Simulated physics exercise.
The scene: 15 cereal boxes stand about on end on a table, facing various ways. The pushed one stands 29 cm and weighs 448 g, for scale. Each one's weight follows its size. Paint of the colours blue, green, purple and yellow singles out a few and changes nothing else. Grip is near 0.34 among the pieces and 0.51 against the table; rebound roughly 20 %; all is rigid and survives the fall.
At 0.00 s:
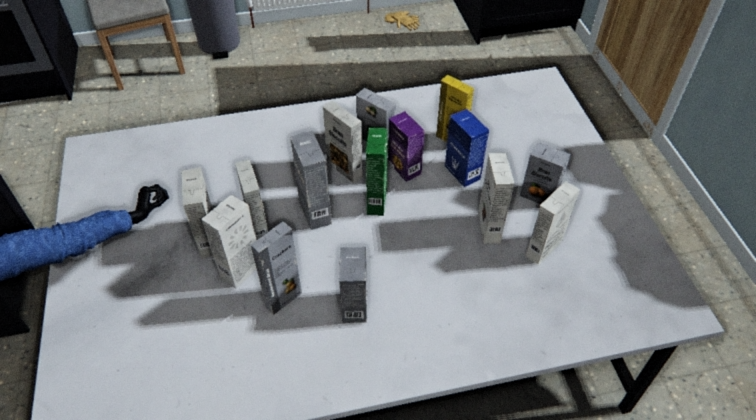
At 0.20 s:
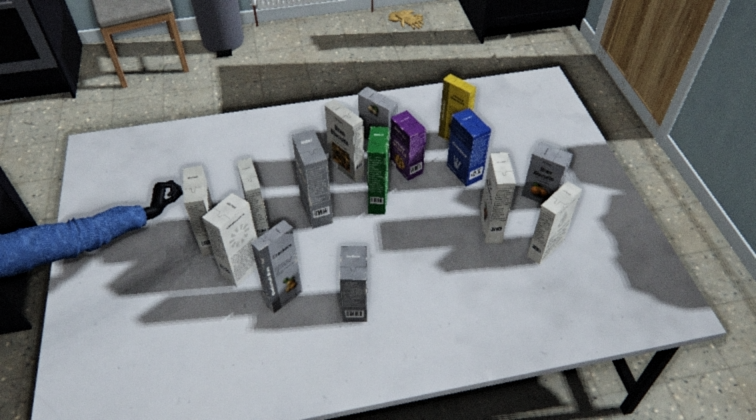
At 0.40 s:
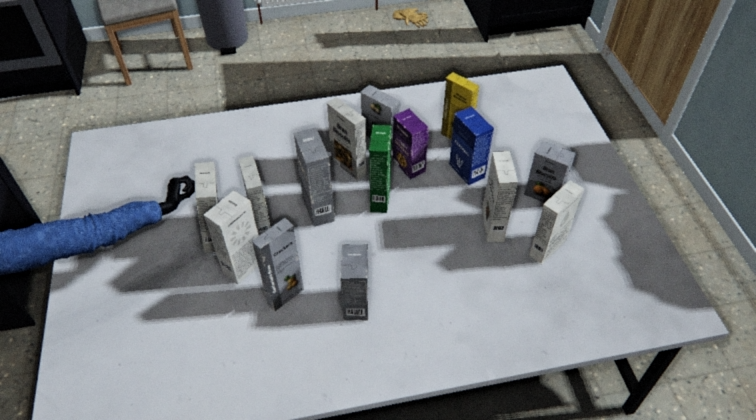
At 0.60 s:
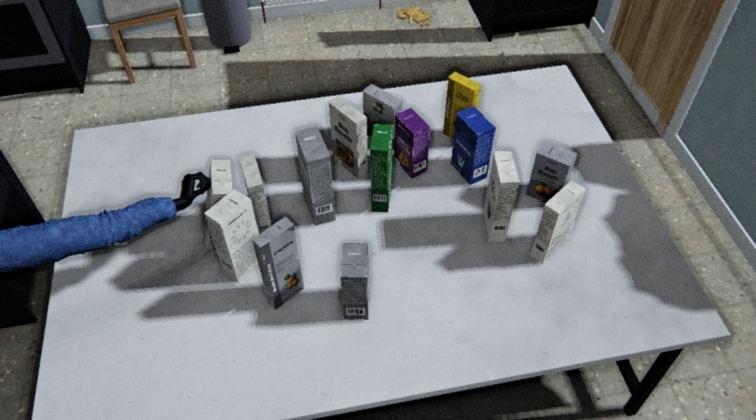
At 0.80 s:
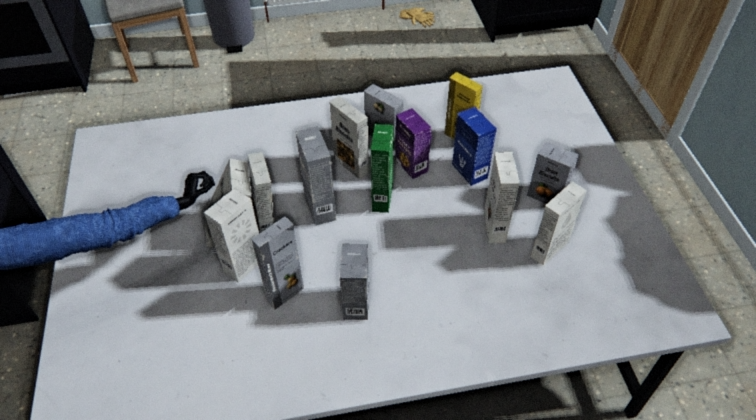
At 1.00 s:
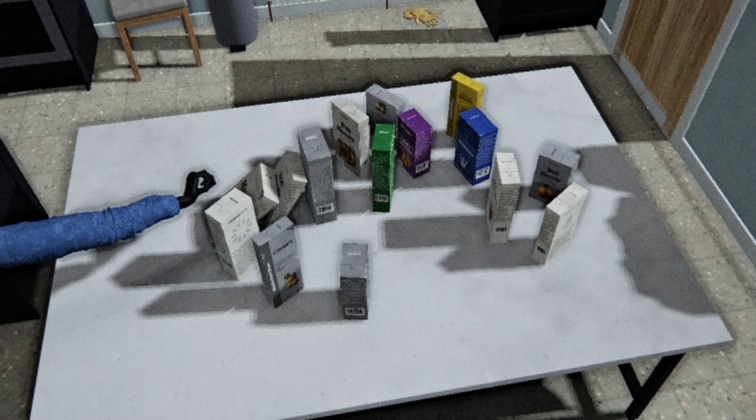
On a white table, a blue-sleeved arm pushing one upright box rightward among many, then stopping as two pale boxes lean right.
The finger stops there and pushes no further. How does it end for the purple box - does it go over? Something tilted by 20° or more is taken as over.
The purple box stays in position.
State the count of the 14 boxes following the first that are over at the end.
All told, it comes to 4.
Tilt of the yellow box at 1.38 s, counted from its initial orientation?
Some 0 degrees.
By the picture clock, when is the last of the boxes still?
Around 2.0 s.
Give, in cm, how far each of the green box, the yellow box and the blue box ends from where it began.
So green shifts 20 cm, yellow shifts 0 cm and blue shifts 20 cm.
After 1.16 s, 1 of the 14 other boxes over; purple box unmoved.
After 1.38 s, 2 of the 14 other boxes over; purple box unmoved; green box 17° from how it stood.
After 1.54 s, 3 of the 14 other boxes over; purple box unmoved; green box 69° from how it stood.
After 1.82 s, 4 of the 14 other boxes over; purple box unmoved; green box lying flat.
In the end (2.2 s), 4 of the 14 other boxes over; purple box unmoved; blue box lying flat; green box lying flat. Ten left standing. From the last view, middles, purple box near (416, 144), blue box near (524, 152).
